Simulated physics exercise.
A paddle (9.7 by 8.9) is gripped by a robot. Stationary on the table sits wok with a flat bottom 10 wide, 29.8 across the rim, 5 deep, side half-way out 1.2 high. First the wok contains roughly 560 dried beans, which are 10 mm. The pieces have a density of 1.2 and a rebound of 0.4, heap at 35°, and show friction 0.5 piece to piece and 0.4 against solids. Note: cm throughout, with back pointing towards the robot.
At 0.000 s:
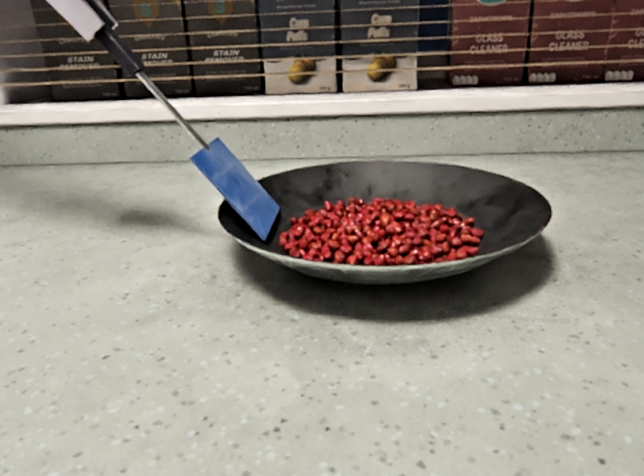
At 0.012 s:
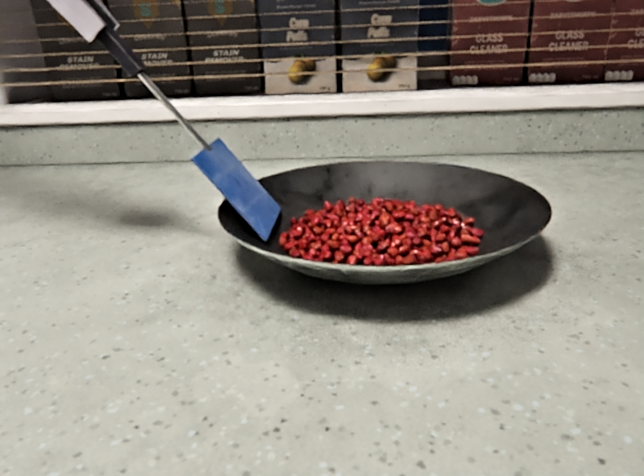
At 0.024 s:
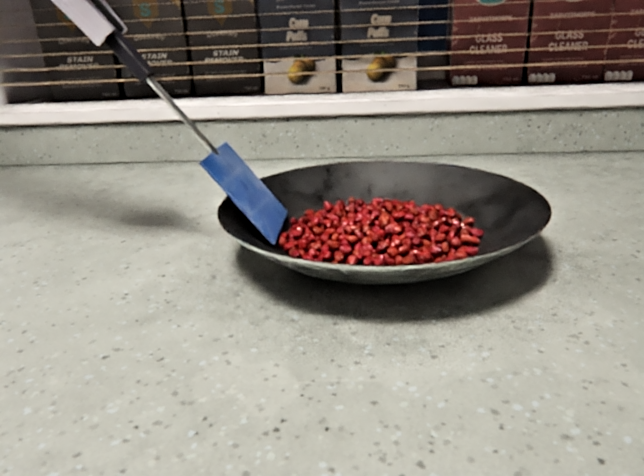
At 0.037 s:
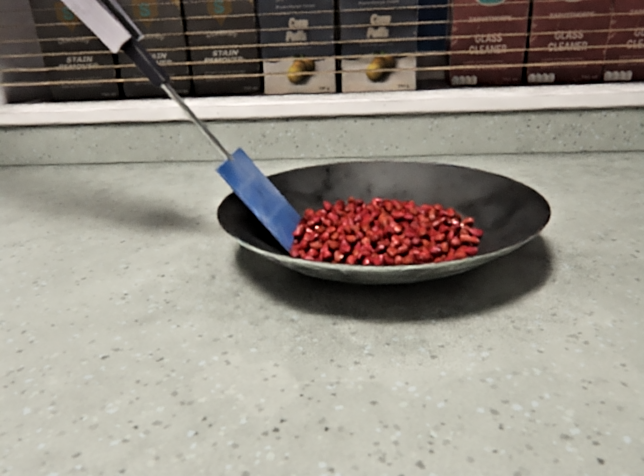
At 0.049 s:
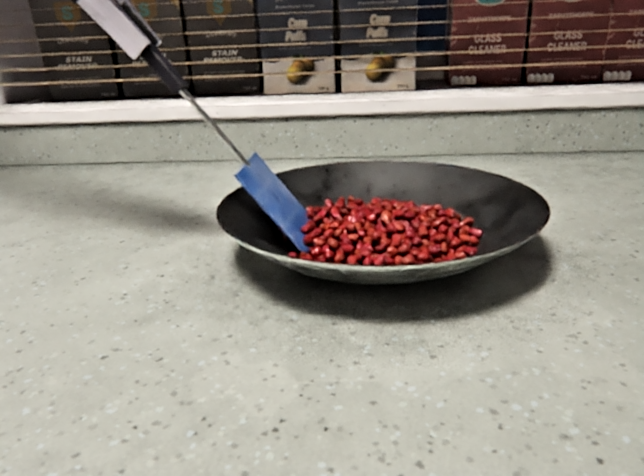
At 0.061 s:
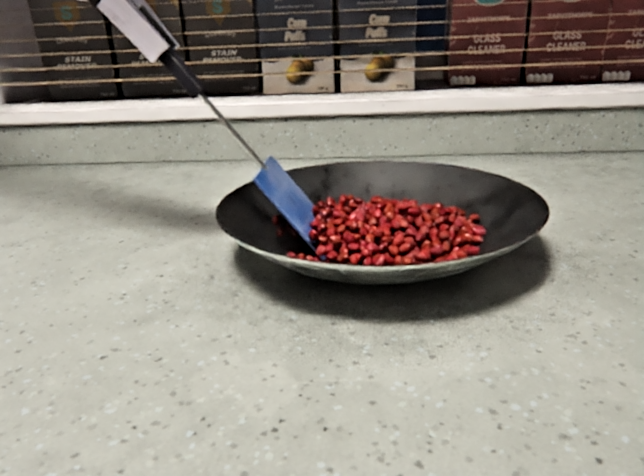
On a speckled counter, a blue paddle slides right into red beans in a wok.
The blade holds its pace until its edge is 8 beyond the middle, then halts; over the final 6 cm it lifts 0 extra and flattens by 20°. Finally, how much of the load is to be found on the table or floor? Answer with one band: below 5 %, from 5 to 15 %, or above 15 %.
Above 15 %.
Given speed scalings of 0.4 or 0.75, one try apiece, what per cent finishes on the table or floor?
Roughly 10 percent for the first try, 20 percent for the second.
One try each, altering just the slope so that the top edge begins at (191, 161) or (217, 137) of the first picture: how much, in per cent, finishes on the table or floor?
First try around 30 percent, second around 30 percent.
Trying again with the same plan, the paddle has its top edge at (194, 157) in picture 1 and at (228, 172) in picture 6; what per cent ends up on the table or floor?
It comes to something like 15 %, give or take.
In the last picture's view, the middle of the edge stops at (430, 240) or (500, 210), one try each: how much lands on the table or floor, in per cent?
The two tries give near 10 and near 50 in a hundred.
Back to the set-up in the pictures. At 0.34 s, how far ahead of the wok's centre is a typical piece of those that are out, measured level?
The distance is around 20 cm.
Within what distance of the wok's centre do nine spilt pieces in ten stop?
Some 35 cm.
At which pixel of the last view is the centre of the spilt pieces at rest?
Near (630, 247).
After 0.09 s, sloping 53°, highest piece 5 above the table; 565 in the wok.
After 0.12 s, sloping 48°, highest piece 9 above the table; 565 in the wok.
After 0.34 s, sloping 33°, highest piece 6 above the table; 392 in the wok, 155 on the table or floor, 18 on the blade or in flight.
After 1.39 s, sloping 33°, highest piece 6 above the table; 392 in the wok, 173 on the table or floor.
At rest, 392 in the wok, 173 on the table or floor. That is 31 % on the table or floor.
